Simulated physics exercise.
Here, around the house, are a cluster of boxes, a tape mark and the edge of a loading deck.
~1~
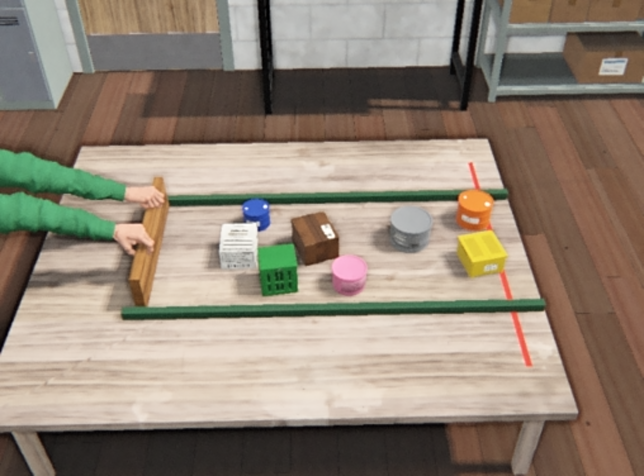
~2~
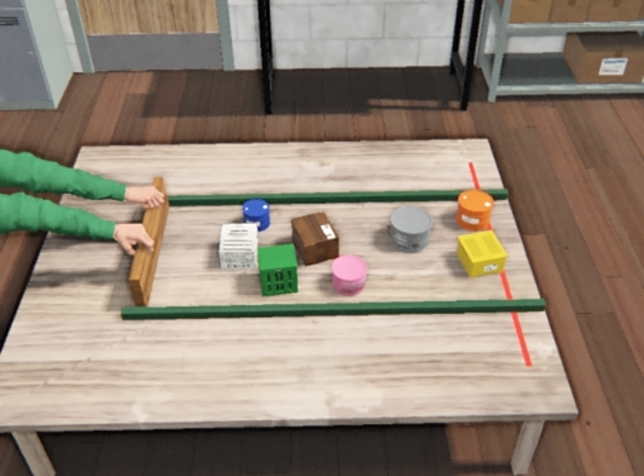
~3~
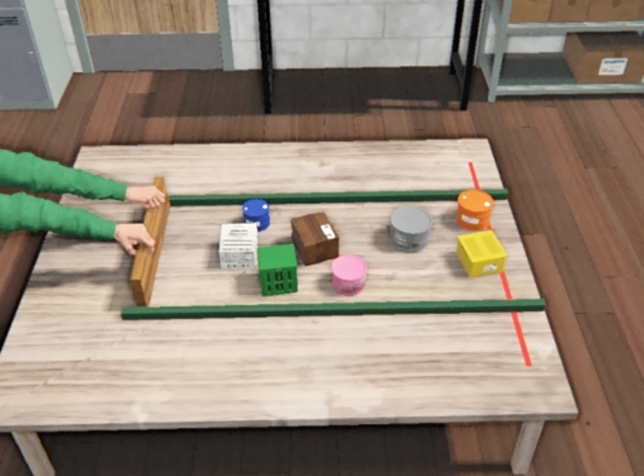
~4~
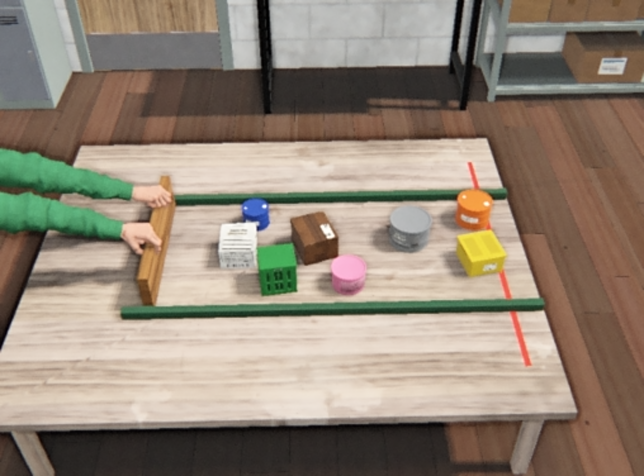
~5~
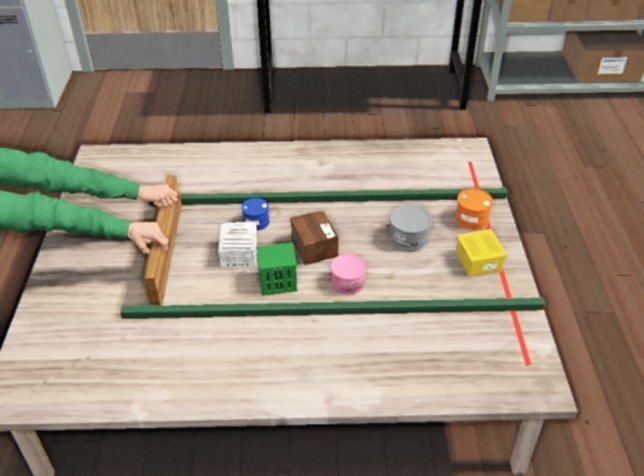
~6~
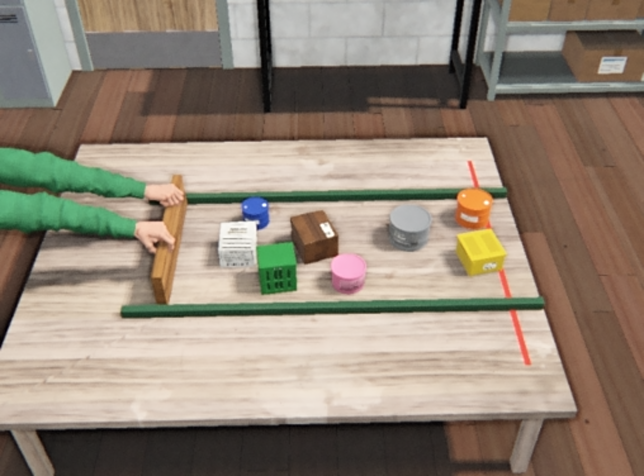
Two green-sleeved arms at the left hold a wooden plank upright across a pale wooden table, seen from above at an angle in a room with a brown plank floor. Between two dark green rails sit blue, white, green, brown, pink and grey objects, with orange and yellow ones by a red line at right. The hands slide the plank slightly rightward, touching nothing else, while the objects and camera stay still.
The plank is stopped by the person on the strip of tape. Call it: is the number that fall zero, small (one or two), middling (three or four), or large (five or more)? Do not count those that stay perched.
It is large.
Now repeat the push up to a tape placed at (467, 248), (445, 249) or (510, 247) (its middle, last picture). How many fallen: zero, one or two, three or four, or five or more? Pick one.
One to two; one to two; more than four.
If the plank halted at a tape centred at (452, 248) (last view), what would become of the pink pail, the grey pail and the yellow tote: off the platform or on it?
The pink pail stays put, the grey pail is gone, the yellow tote is gone.
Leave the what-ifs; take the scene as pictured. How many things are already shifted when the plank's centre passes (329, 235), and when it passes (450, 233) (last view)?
First position 6; second position 8.
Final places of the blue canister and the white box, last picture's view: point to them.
Middles: Around (500, 209) and around (513, 239).
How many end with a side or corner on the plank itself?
Count recorded: 3.
Early on, none off yet; orange canister at rest near (474, 209); yellow tote at rest near (480, 253); grey pail at rest near (410, 228).
A while later, none off yet; orange canister at rest near (474, 209); yellow tote at rest near (480, 253); grey pail travelled about its own width near (443, 228).
Further along, none off yet; orange canister travelled a little near (482, 204); yellow tote travelled about its own width near (528, 259); grey pail travelled well along near (522, 227).
Finally, the number that fall off is five or more; lost, brown box, pink pail, grey pail, yellow tote and orange canister.
